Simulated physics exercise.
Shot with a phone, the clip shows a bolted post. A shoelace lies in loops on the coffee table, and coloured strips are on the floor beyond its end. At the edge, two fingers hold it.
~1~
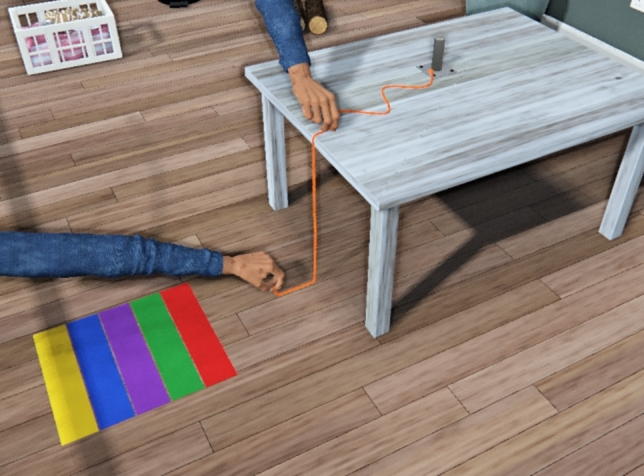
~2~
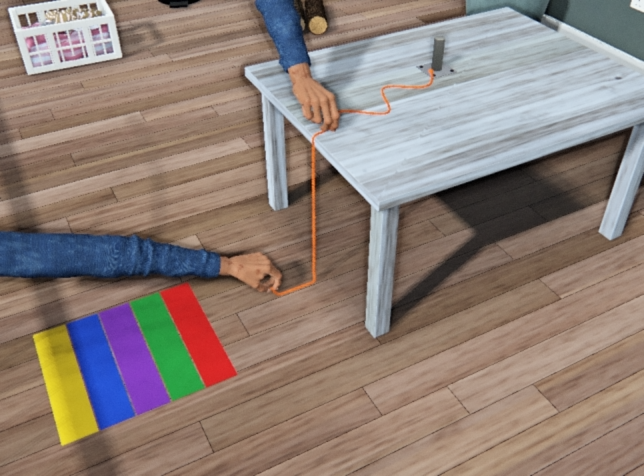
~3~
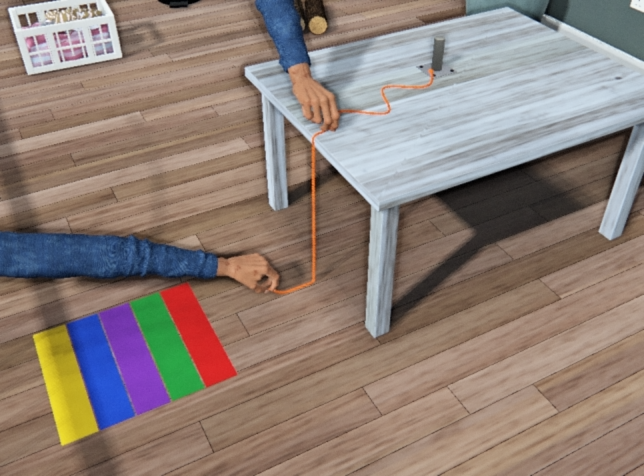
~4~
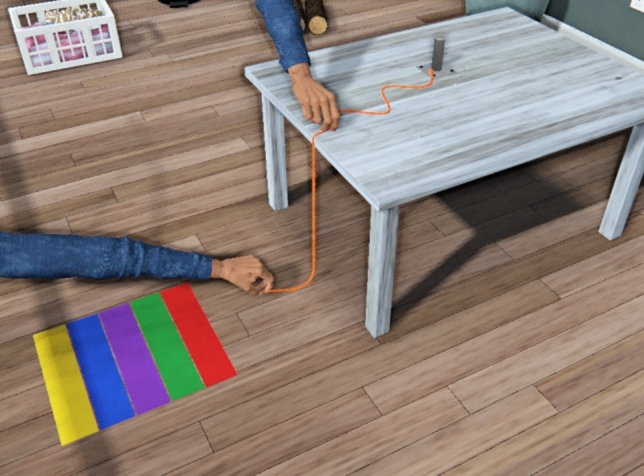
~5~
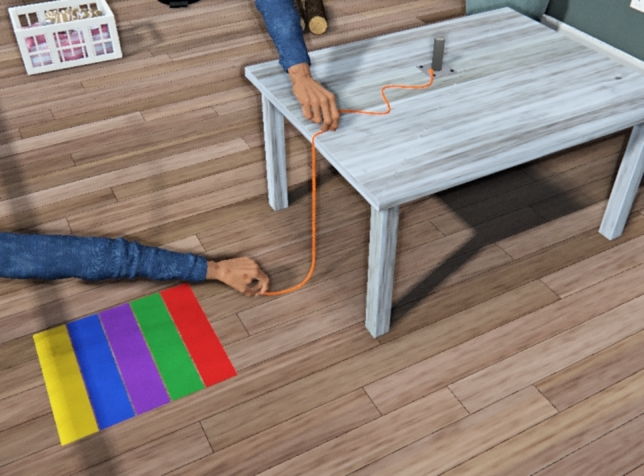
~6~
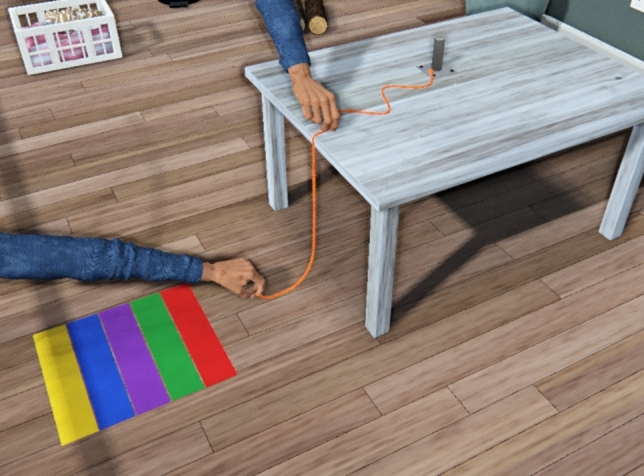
One hand held an orange cord at the edge of a pale wooden table while another, low by the floor, drew its end slightly left toward the coloured strips, and the hanging part curved.
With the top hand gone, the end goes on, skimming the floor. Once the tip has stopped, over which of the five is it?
Over the blue strip.
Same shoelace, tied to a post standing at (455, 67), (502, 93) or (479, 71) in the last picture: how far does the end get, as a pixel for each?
Places per try: (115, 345); (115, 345); (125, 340).
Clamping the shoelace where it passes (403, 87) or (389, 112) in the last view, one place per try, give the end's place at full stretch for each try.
Taking the tries in turn, you get (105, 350) and then (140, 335).
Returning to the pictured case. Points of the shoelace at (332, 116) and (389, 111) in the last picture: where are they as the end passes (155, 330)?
One heads to (304, 149) and the other heads to (344, 114).
A little later, end near (155, 330); over green.
Next, end near (111, 346); over purple.
When it is tight, end near (86, 355); over blue. It gets as far as the blue strip.
